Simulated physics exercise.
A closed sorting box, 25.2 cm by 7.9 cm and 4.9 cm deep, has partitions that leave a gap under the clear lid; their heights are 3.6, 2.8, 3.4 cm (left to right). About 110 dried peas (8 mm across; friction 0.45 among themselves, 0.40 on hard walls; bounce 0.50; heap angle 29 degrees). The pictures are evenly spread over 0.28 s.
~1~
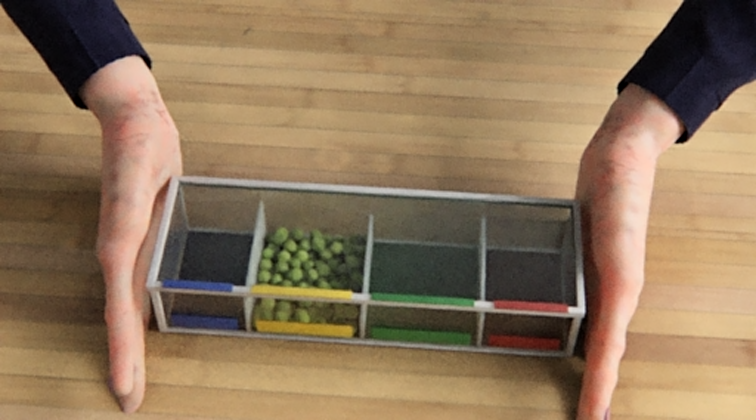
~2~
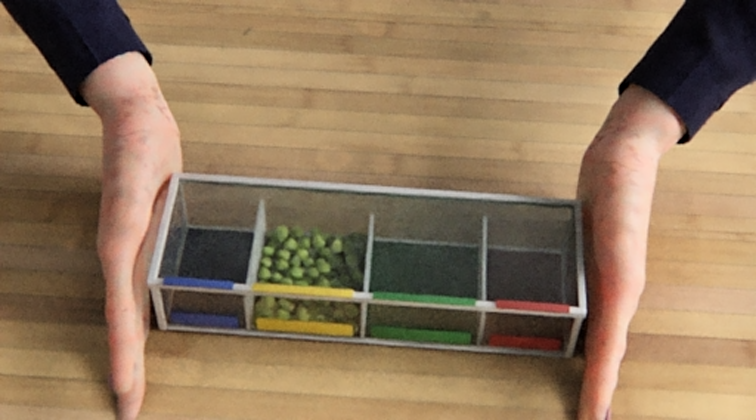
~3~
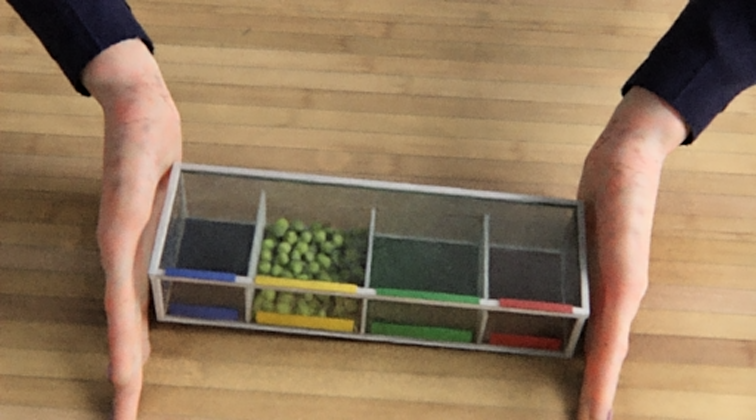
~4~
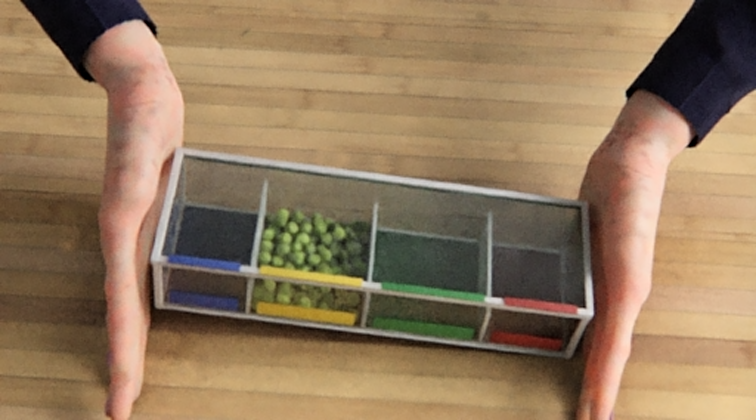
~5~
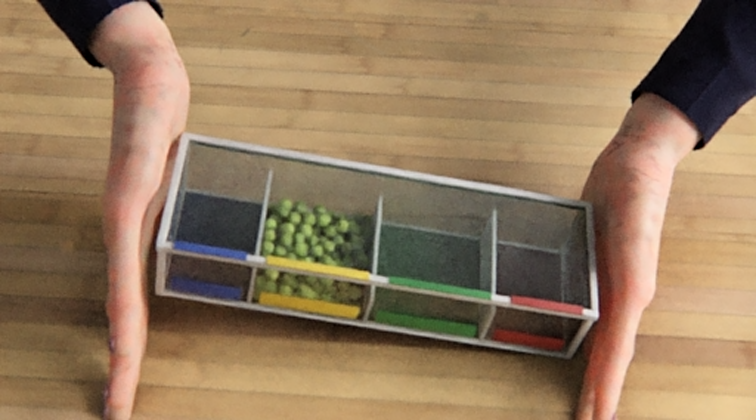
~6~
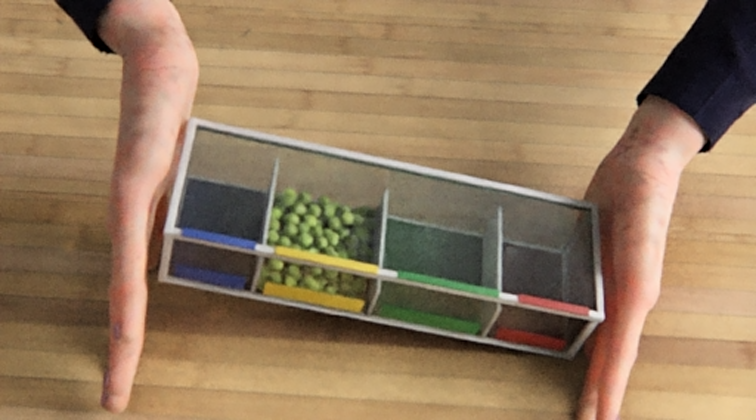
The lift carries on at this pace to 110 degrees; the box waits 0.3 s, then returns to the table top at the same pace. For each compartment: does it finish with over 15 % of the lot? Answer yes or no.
Red: Yes, blue: No, green: No, yellow: No.
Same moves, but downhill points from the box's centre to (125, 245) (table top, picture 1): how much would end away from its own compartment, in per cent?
Some 45 per cent.
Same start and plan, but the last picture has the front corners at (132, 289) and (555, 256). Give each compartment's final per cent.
Red 0; blue 40; green 0; yellow 60.
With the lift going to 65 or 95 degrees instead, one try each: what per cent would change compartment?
About 0 and 80 per cent.
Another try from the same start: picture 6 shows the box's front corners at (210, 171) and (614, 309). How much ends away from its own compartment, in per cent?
Then about 100 per cent.
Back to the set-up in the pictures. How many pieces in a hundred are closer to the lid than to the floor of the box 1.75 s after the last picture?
Roughly 90 per cent.
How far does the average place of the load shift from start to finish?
Roughly 14.5 cm.
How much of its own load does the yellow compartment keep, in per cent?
About 0 per cent.
Then, 1.75 s after the last picture, tilt 110 degrees; red 75 %, green 25 %.
Then, 2.93 s after the last picture, tilt 55 degrees; red 100 %.
Then, 4.05 s after the last picture, tilt 0 degrees; red 100 %.
In the end, red 100 %, blue 0 %, green 0 %, yellow 0 %.
